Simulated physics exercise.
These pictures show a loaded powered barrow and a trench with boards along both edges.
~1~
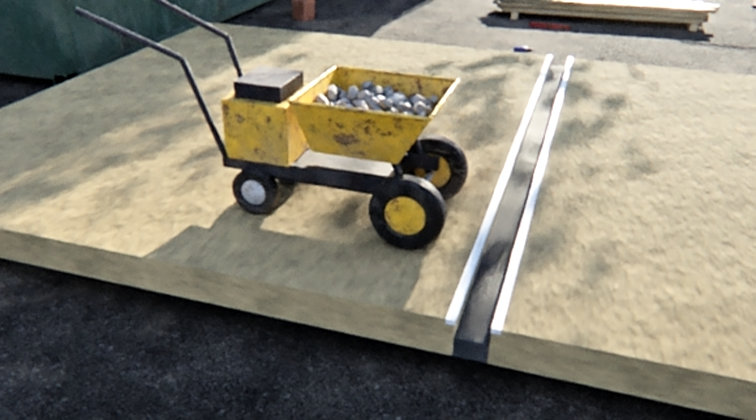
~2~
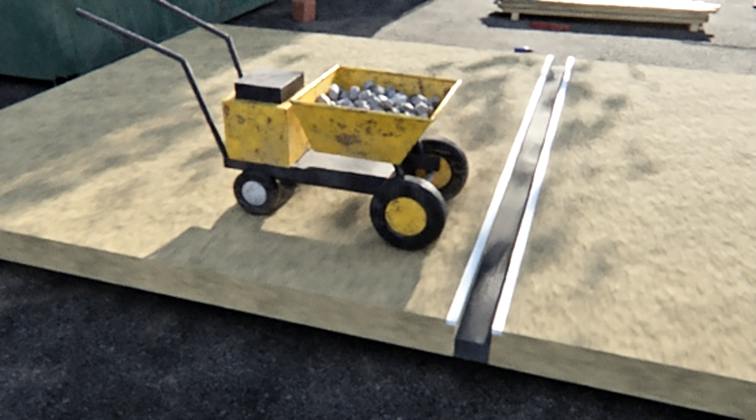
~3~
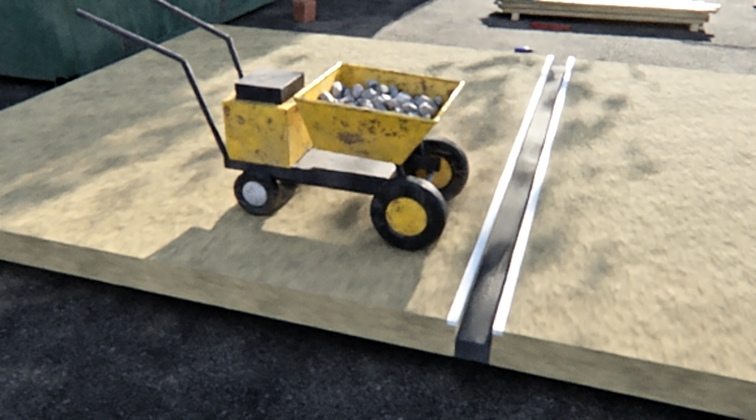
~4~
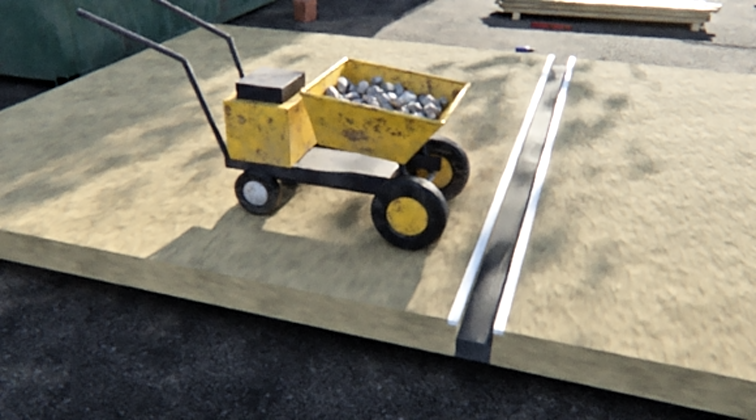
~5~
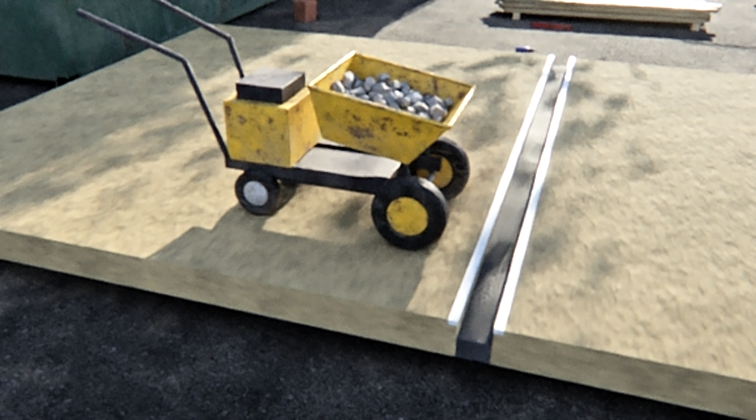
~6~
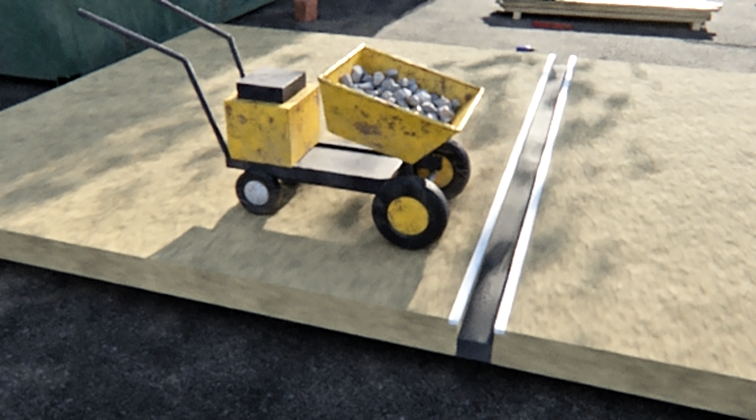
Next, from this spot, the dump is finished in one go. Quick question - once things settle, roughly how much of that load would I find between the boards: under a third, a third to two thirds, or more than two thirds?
Amount in the trench: Low, below a third.
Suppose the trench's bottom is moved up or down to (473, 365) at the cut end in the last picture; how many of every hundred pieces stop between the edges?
Roughly 20 in a hundred.
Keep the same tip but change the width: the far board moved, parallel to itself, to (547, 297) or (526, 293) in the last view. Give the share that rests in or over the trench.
Roughly 60 per cent, then roughly 40 per cent.
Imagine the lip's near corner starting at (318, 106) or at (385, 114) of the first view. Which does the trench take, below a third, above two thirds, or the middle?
Under a third; then between a third and two thirds.
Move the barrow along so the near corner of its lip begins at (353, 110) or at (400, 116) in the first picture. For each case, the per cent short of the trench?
I'd expect close to 50 per cent and then close to 0 per cent.
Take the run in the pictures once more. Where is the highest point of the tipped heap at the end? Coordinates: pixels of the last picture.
The topmost point rests at roughly pixel (552, 219) in the last view.
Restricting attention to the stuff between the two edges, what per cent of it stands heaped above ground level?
About 5 per cent.
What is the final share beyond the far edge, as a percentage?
Around 70 %.
Soon after the last picture, skip tipped steeply; all in the skip.
A little later, skip tipped steeply; nearly all in the skip; a stray few beyond it; a stray few falling.
Later still, skip tipped right over; about a third in the skip; a stray few in or heaped over the trench; about two thirds beyond it; a stray few falling.
By the end, skip tipped right over; a small part in the skip; a small part in or heaped over the trench; most beyond it.
